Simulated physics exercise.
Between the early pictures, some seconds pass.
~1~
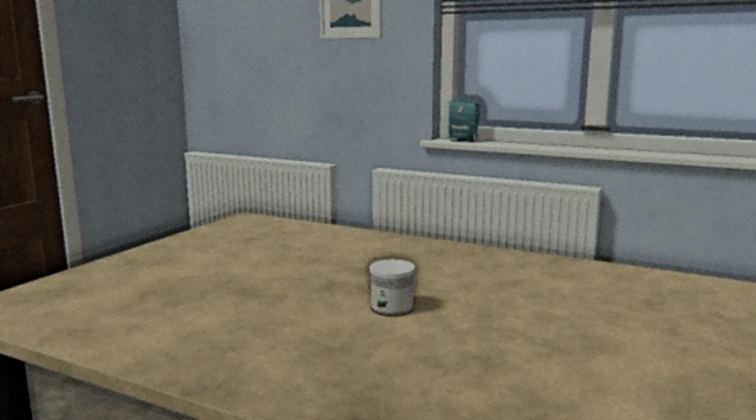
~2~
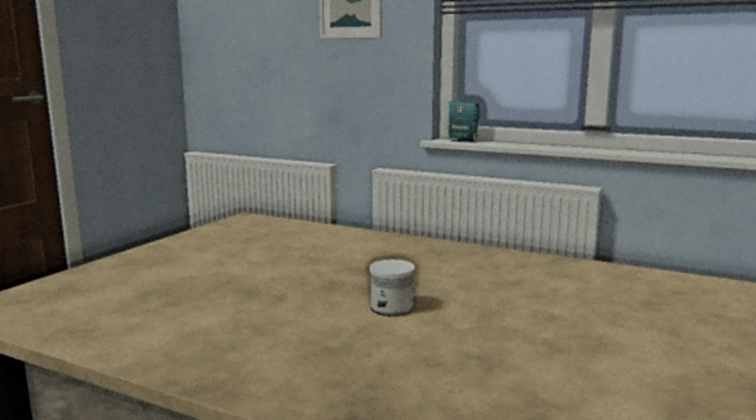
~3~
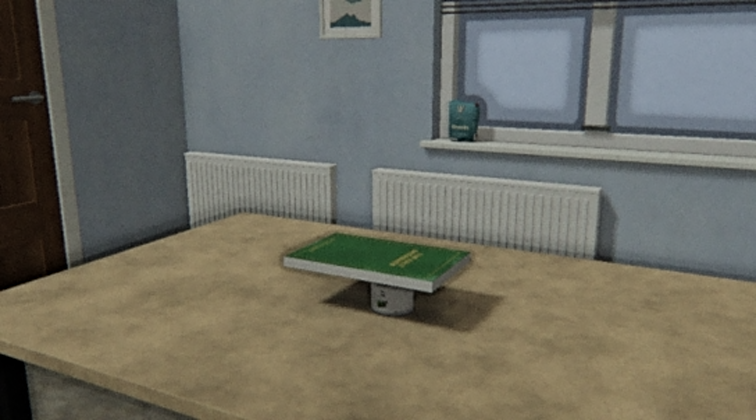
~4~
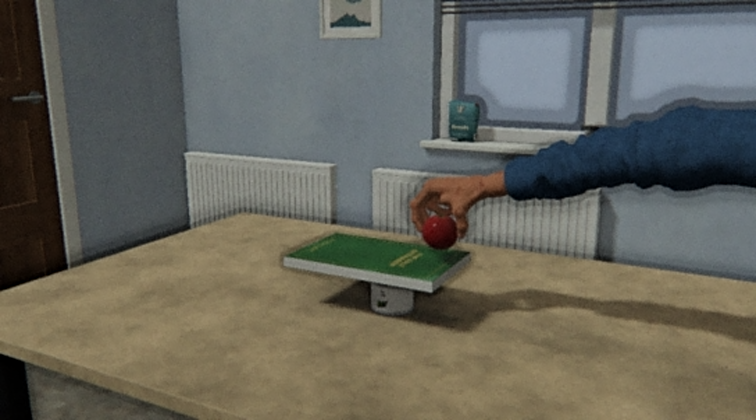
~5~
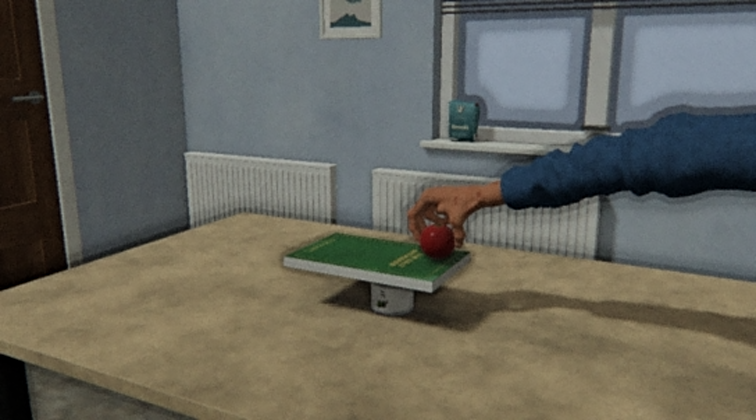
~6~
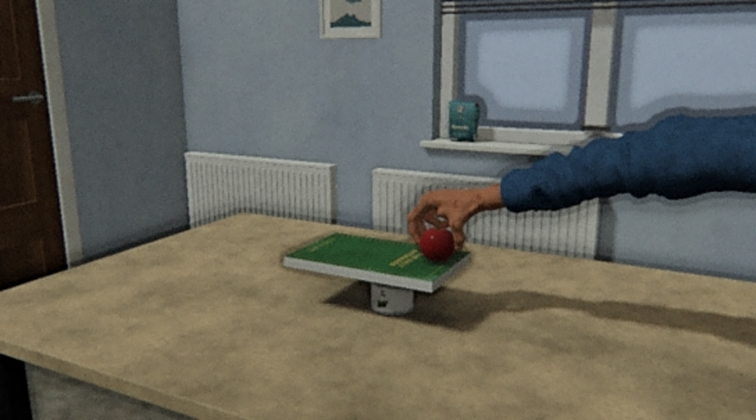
At the start, a small white tub stands alone on a table in a room with blue walls. A green book then lies flat on top of the tub, and a hand in a blue sleeve reaches in from the right, lowering a red tomato onto the book's right side and keeping hold of it.
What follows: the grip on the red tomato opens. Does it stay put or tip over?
The stack is sturdy enough.
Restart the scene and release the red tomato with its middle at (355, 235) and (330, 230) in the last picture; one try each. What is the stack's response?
In the first try it remains standing, then in the second try it breaks down.
Then, 0.10 s on from there, no change.
Then, 0.40 s on from there, red tomato resting near (438, 245).
In the end, all 3 unmoved. At the end, from the last picture's camera, red tomato near (438, 245). The stack stays up.
